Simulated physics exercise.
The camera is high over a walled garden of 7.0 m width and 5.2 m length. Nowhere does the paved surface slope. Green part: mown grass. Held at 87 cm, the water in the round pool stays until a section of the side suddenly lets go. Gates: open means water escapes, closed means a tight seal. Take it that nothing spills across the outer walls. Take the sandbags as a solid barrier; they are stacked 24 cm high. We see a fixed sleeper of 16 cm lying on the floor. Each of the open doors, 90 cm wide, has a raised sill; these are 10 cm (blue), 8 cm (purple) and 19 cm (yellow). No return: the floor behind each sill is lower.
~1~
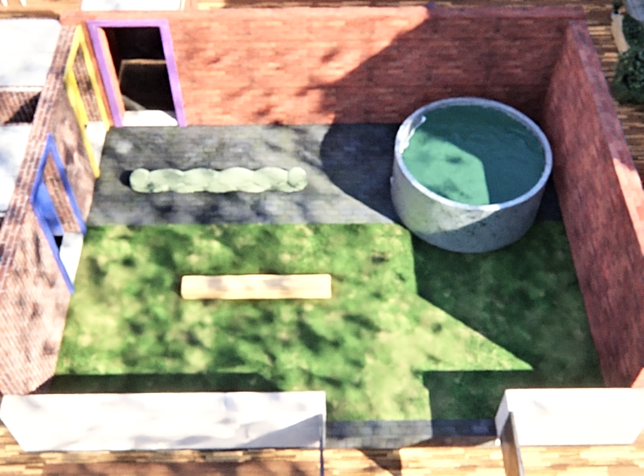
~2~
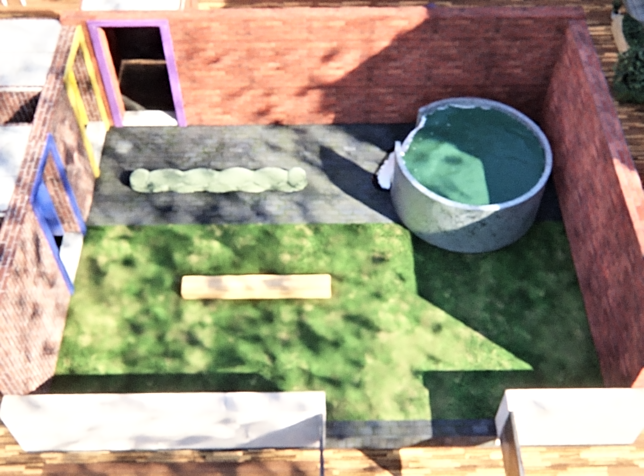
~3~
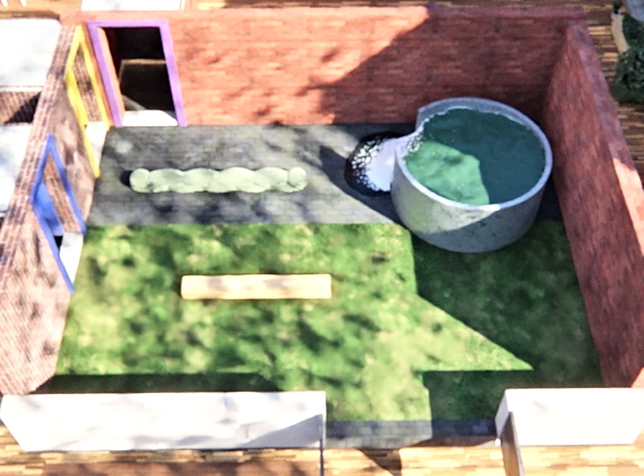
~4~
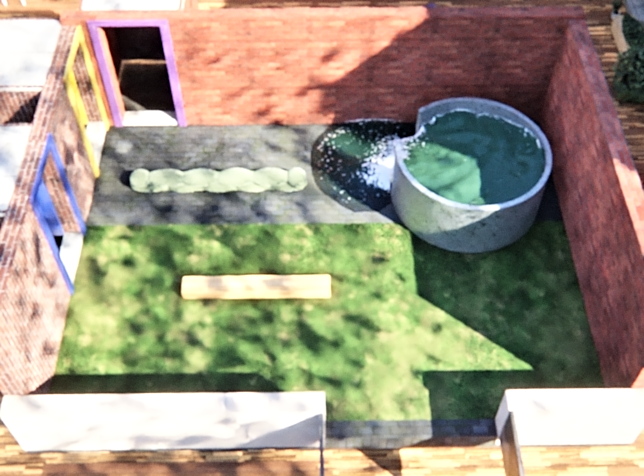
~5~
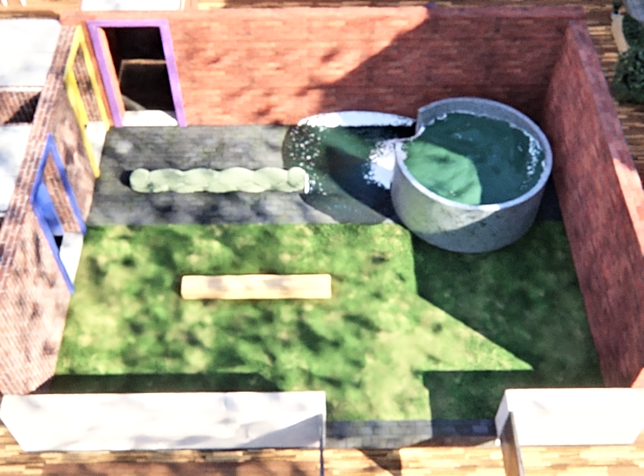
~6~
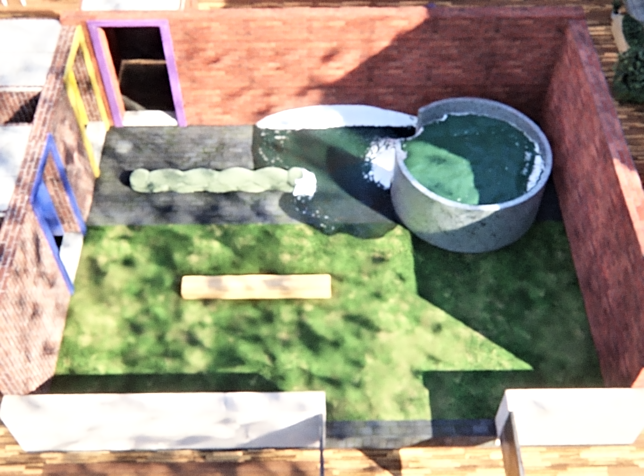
In a brick-walled garden with a mown lawn, a round pool of green water stands still at the right. Water breaks out through a gap in its left side, foaming onto the dark paving, then spreads leftward in a widening sheet, running along the back wall and reaching the sandbags' right end.
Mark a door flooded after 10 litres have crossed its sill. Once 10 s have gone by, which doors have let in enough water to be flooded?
The total at the blue door is small enough, the total at the purple door is too big, the total at the yellow door is too big.
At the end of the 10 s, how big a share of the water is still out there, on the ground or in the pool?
Near 76 in a hundred is still there.
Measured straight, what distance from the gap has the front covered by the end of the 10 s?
6.2 m.
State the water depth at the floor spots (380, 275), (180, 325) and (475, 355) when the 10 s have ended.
Reading - approx. 4 / 7 / 1 cm.
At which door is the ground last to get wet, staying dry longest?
That would be the blue one.
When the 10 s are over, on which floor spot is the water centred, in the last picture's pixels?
Near (297, 232).
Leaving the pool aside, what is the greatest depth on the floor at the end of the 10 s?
Depth max: Approx. 14 cm.
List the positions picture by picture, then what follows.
Still water, 87 cm deep, in the round pool at (472, 154), in the first frame.
Water pours out at (404, 156) and has run 0.5 m, to (379, 185); deepest outside 41 cm, 87 cm at the round pool's back, in the second frame.
The front is at (369, 140), 0.8 m from the gap at (404, 157); 0.8 m2 of floor is under water; 87 cm left at the back of the round pool, in the third frame.
The front is at (323, 138), 1.4 m from the gap at (404, 158); 2.1 m2 of floor is under water; 87 cm left at the back of the round pool, in the fourth frame.
The front is at (297, 125), 1.9 m from the gap at (404, 158); 3.2 m2 of floor is under water; 84 cm left at the back of the round pool, in the fifth frame.
Water pours out at (404, 157) and has run 2.5 m, to (256, 125); deepest outside 55 cm, 76 cm at the round pool's back, in the sixth frame.
A moment later water covers 25 % of the floor and is deepest (40 cm) near (364, 129); blue door not reached, purple door 9 cm at the sill, 0 L in, yellow door not reached.
Soon after water covers 30 % of the floor and is deepest (50 cm) near (100, 165); blue door not reached, purple door 10 cm at the sill, 0 L in, yellow door 46 cm at the sill, 81 L in.
Next water covers 45 % of the floor and is deepest (35 cm) near (98, 173); blue door 7 cm at the sill, 0 L in, purple door 21 cm at the sill, 33 L in, yellow door 33 cm at the sill, 253 L in.
Later on water covers 65 % of the floor and is deepest (22 cm) near (100, 165); blue door 7 cm at the sill, 0 L in, purple door 21 cm at the sill, 202 L in, yellow door 21 cm at the sill, 328 L in.
At the end water covers 90 % of the floor and is deepest (14 cm) near (156, 173); blue door 6 cm at the sill, 0 L in, purple door 13 cm at the sill, 326 L in, yellow door 14 cm at the sill, 333 L in.
